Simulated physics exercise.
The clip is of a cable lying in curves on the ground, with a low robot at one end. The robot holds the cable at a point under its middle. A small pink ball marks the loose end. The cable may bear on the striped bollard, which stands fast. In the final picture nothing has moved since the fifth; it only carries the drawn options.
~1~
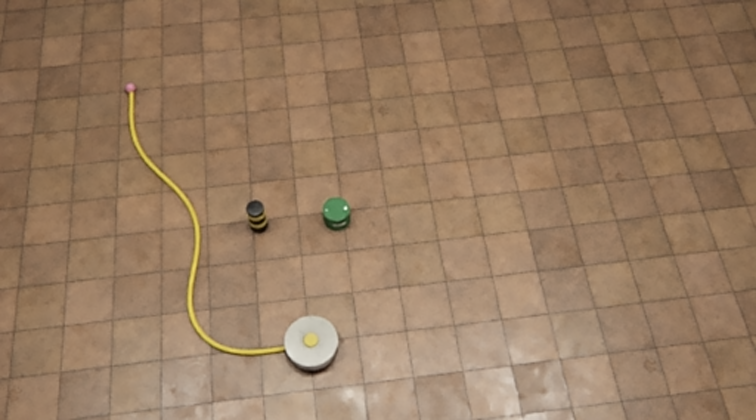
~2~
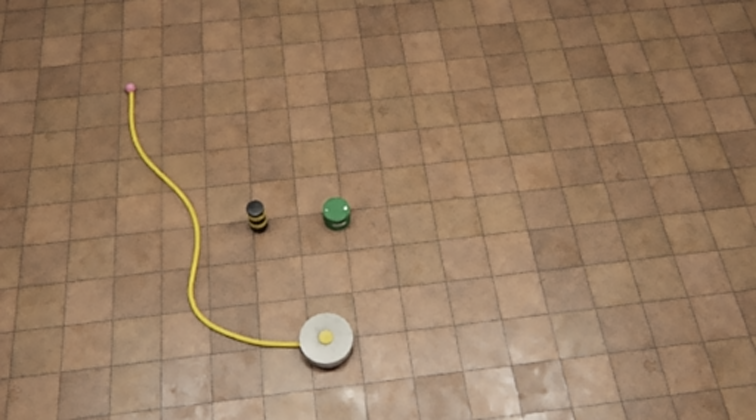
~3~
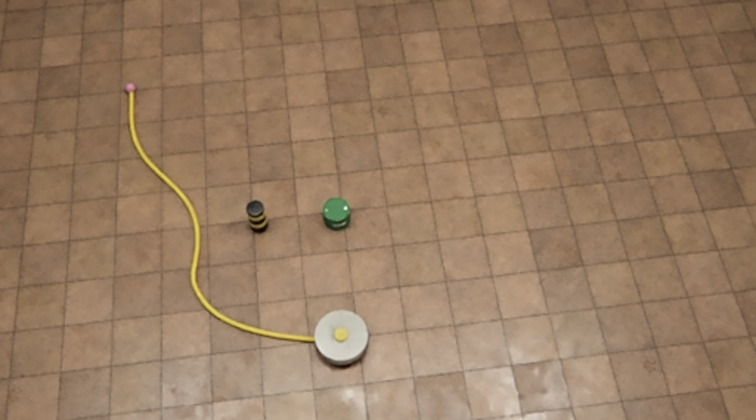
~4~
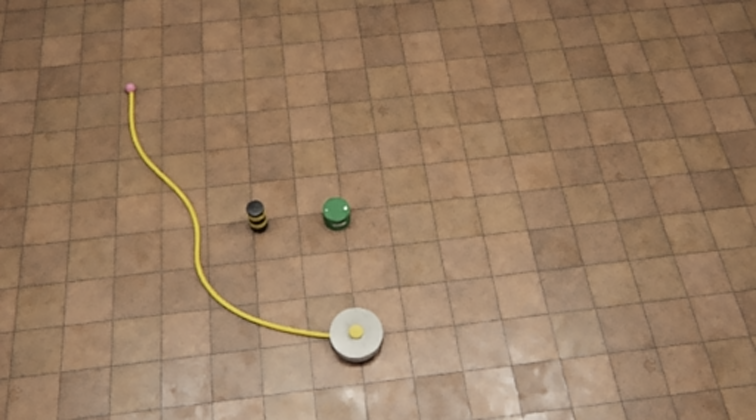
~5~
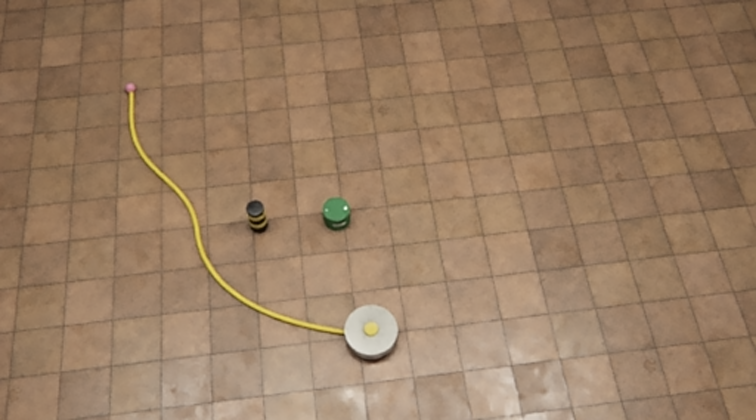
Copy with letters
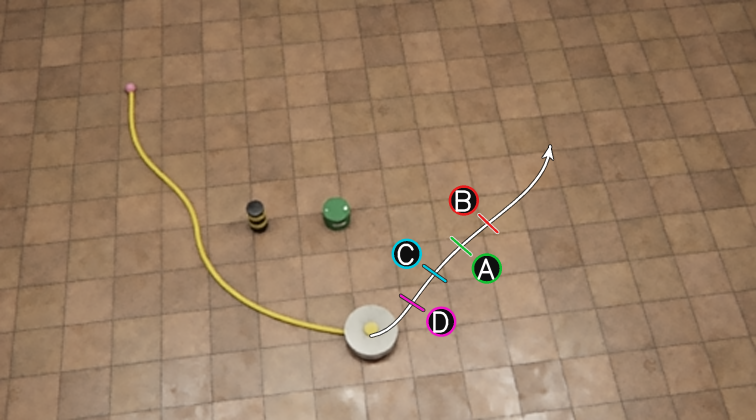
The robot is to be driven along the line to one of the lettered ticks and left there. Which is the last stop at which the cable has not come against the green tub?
It should halt at B.
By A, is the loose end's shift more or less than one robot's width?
Less.
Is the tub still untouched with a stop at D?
Yes.
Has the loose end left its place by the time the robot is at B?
By then, yes.
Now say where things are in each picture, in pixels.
In the first frame, robot (312, 343); free end (130, 88); green tub (337, 214).
In the second frame, robot (327, 341); free end (130, 88).
In the third frame, robot (342, 338); bollard (257, 217).
In the fourth frame, robot (356, 335); green tub (337, 214).
In the fifth frame, robot (371, 333); free end (130, 88); green tub (337, 214); bollard (257, 217).
On the marked copy, A at (461, 246); B at (488, 224); C at (435, 273); D at (412, 303); the route from (371, 336) via (471, 238) to (550, 146).
Taking B. A third of the way, robot (416, 294), middle of the cable (213, 234), free end (131, 91).
Two thirds of the way, robot (454, 250), middle of the cable (239, 228), free end (131, 100).
When it is over, robot (489, 219), middle of the cable (272, 235), free end (138, 121); only the bollard has been touched, if anything.
As for the rest, A is safe but short; C is safe but short; D is safe but short.
